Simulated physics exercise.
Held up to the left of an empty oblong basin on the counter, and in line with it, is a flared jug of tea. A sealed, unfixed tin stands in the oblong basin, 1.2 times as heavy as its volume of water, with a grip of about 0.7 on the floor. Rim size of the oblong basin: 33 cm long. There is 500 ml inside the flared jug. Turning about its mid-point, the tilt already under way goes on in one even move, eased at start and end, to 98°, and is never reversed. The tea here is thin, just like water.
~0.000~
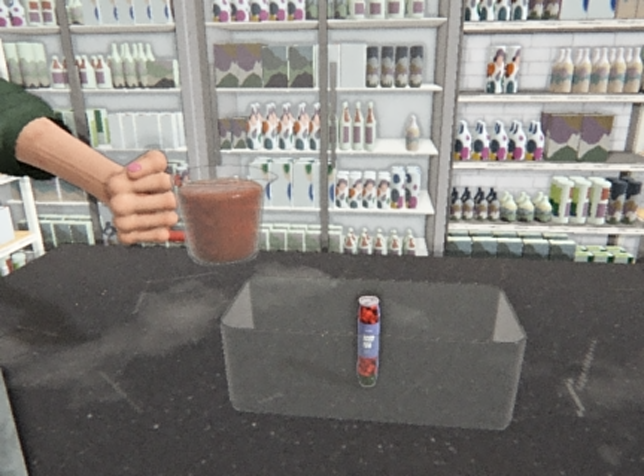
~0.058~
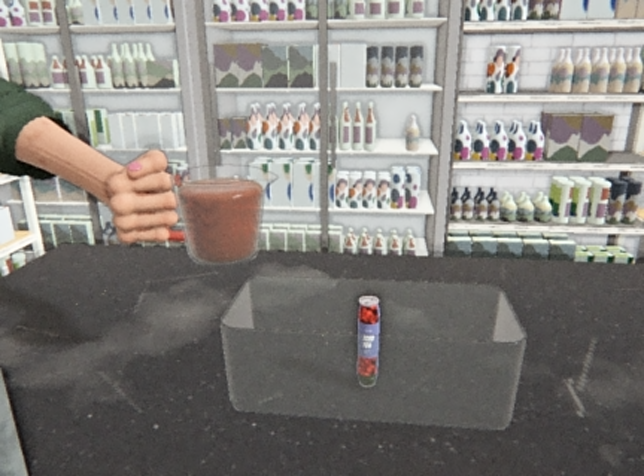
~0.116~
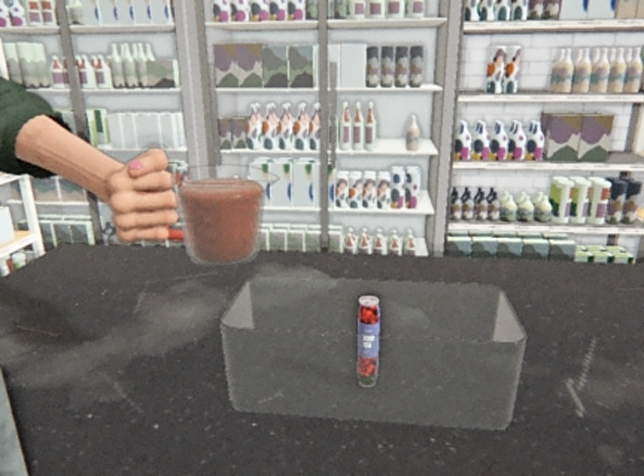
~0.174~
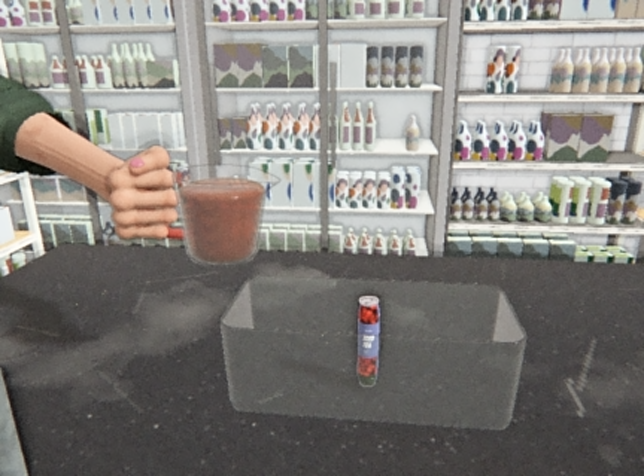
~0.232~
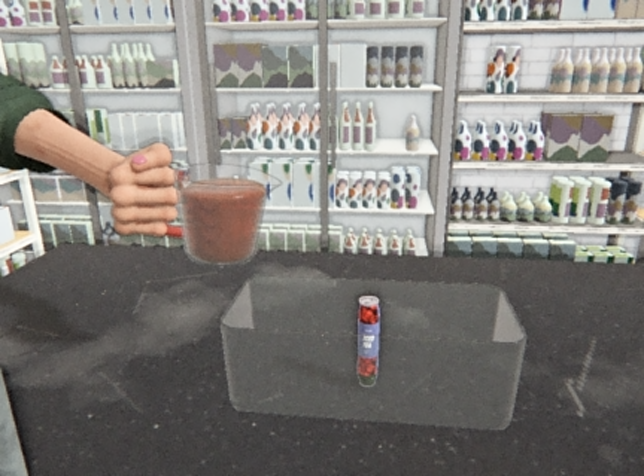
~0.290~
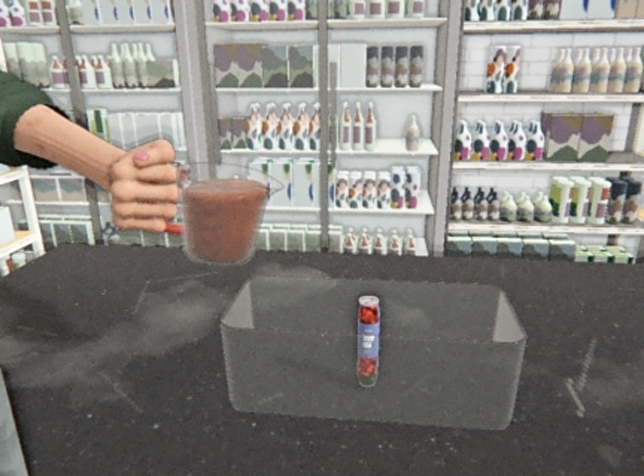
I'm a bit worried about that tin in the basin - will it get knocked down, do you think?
No, it should stay standing.
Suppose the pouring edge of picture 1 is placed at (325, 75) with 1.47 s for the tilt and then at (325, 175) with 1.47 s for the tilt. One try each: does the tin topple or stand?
Try 1: Still standing; try 2: Tipped over.
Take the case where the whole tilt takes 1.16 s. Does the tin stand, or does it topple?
In that case the tin stays vertical.
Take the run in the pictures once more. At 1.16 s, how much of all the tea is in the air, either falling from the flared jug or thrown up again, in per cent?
Roughly 12 %.
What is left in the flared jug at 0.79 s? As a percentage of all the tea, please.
I reckon about 76 in a hundred is still held.
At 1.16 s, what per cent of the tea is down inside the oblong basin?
Close to 64 in a hundred.
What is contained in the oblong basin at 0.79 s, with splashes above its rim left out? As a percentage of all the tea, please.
Roughly 9 per cent.
After 0.79 s the tilt is 55° and 77 per cent is still to pour; the tin stands where it began.
After 1.16 s the tilt is 88° and 23 per cent is still to pour; the tin stands where it began.
After 1.55 s the tilt is 98° and 1 per cent is still to pour; the tin stands where it began.
After 1.97 s the tilt is 98° and 0 per cent is still to pour; the tin stands where it began.
In the end the tin stands where it began.
